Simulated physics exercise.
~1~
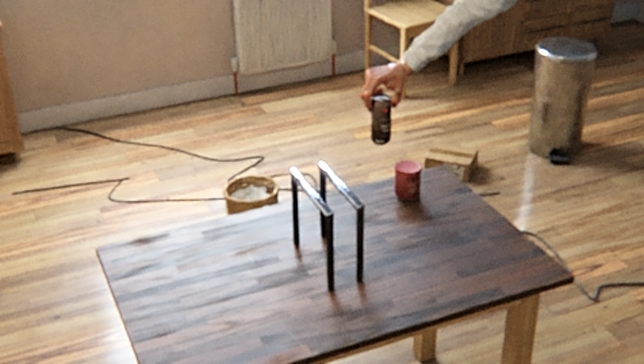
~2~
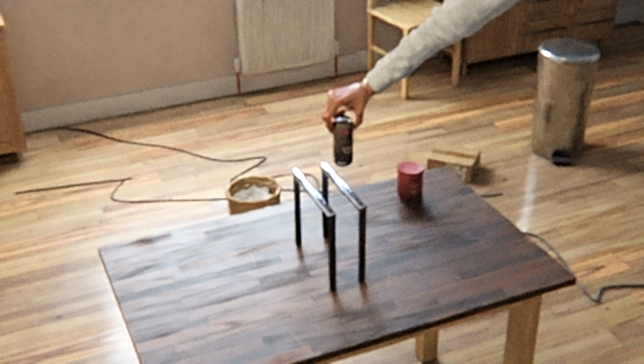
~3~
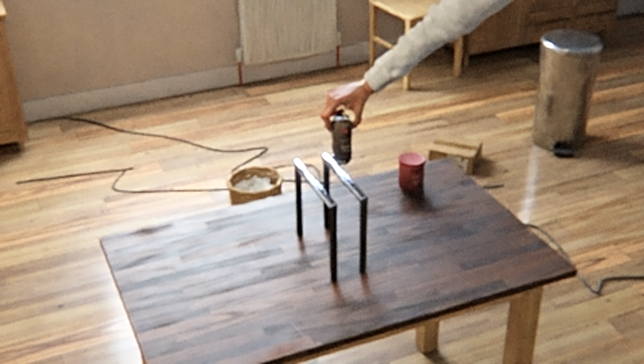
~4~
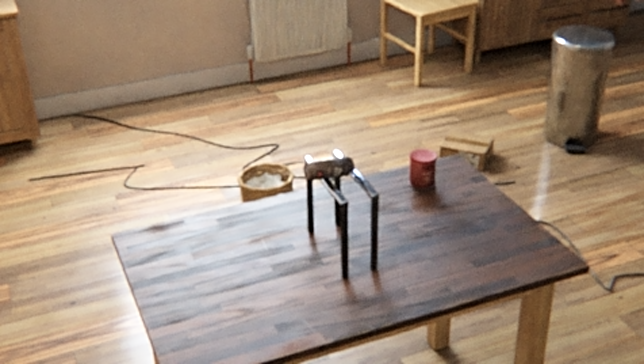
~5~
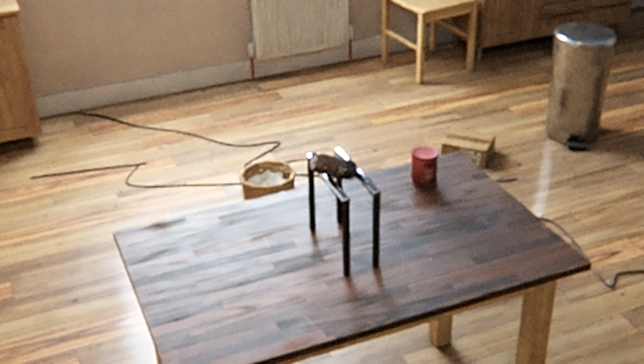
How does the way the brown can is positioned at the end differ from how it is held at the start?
At the start the brown can is held upright, but at the end it lies on its side on top of the stand.
